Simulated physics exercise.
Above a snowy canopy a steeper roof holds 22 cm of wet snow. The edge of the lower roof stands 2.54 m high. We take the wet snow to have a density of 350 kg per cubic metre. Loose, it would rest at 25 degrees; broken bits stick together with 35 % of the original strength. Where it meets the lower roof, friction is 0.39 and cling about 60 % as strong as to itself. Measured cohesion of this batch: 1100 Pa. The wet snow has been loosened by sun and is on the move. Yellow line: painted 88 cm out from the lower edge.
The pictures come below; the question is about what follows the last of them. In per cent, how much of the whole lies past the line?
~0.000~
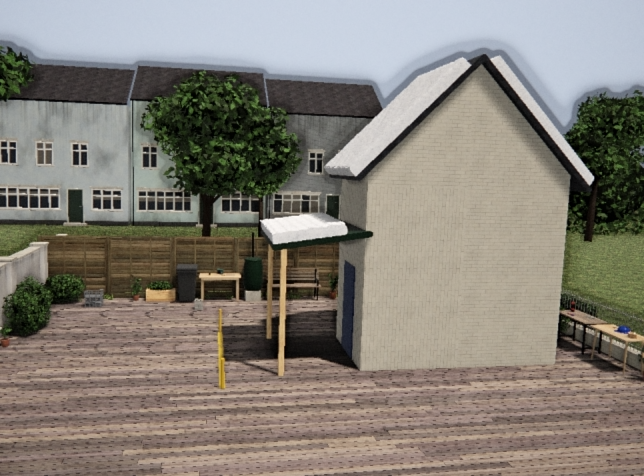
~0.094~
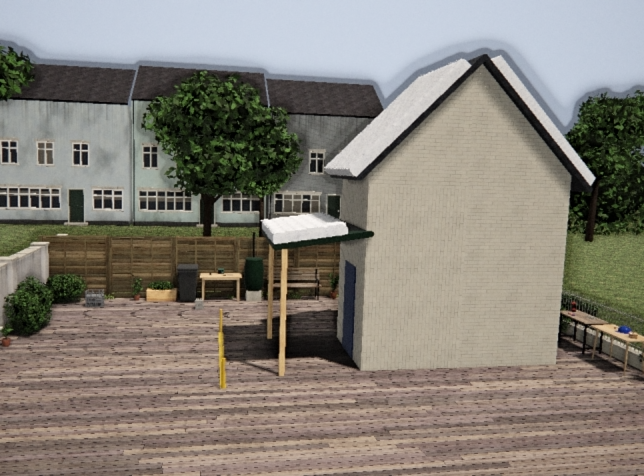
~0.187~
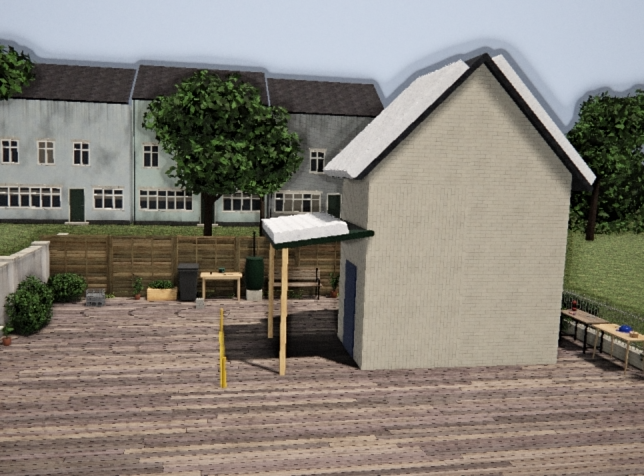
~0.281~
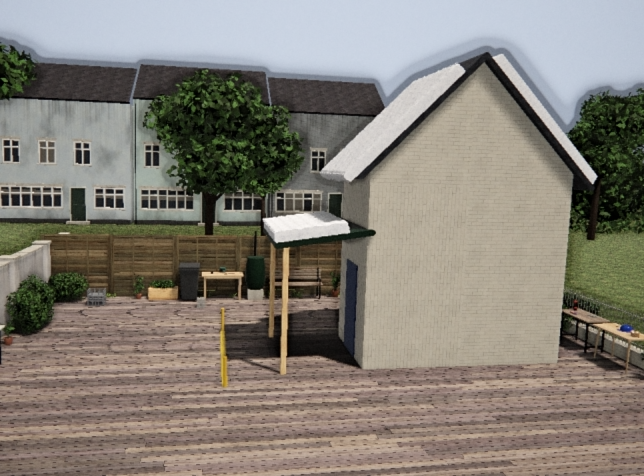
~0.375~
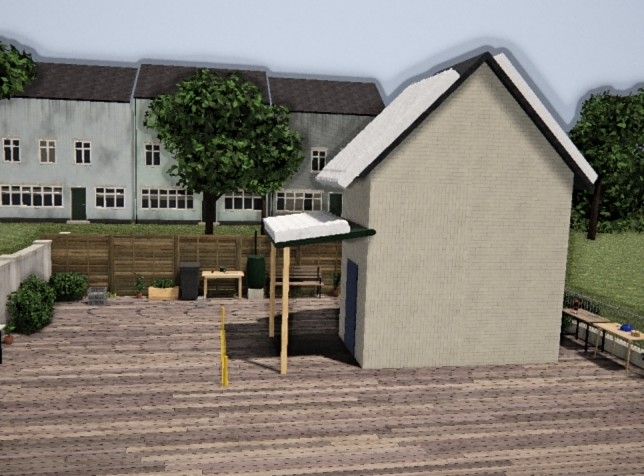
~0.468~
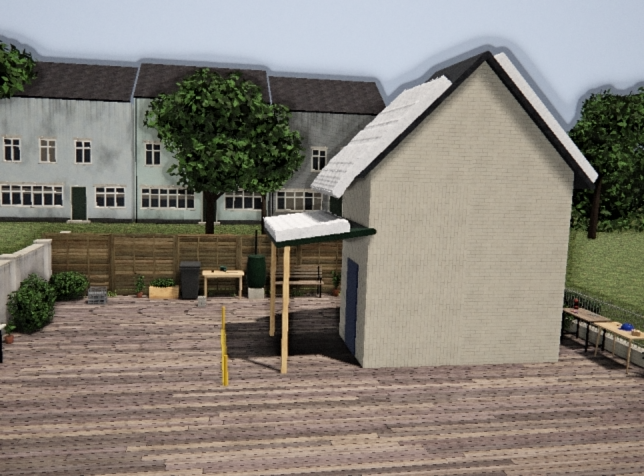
34 per cent.
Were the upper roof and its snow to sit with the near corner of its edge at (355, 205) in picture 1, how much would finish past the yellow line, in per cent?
I'd put it at close to 4 percent.
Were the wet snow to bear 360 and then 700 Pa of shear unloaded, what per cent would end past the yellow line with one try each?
Going in order, it's 65 % and then 55 %.
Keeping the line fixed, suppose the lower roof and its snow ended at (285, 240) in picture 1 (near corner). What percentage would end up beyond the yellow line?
About 50 per cent.
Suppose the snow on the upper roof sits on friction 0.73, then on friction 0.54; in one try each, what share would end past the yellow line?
I'd expect around 0 percent, then around 5 percent.
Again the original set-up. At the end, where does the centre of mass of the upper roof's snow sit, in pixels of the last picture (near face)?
Pretty much at (241, 313), I'd say.
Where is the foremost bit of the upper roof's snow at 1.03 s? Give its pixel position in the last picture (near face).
Near (268, 225).
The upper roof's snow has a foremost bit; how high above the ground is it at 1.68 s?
0.0 m, roughly.
By 1.03 s, none is below the lower edge and 0 % is past the line.
By 1.68 s, 37 % is below the lower edge and 17 % is past the line.
By 2.34 s, 50 % is below the lower edge and 32 % is past the line.
By 3.00 s, 50 % is below the lower edge and 34 % is past the line.
By 3.20 s, at the end, 50 % is below the lower edge and 34 % is past the line.
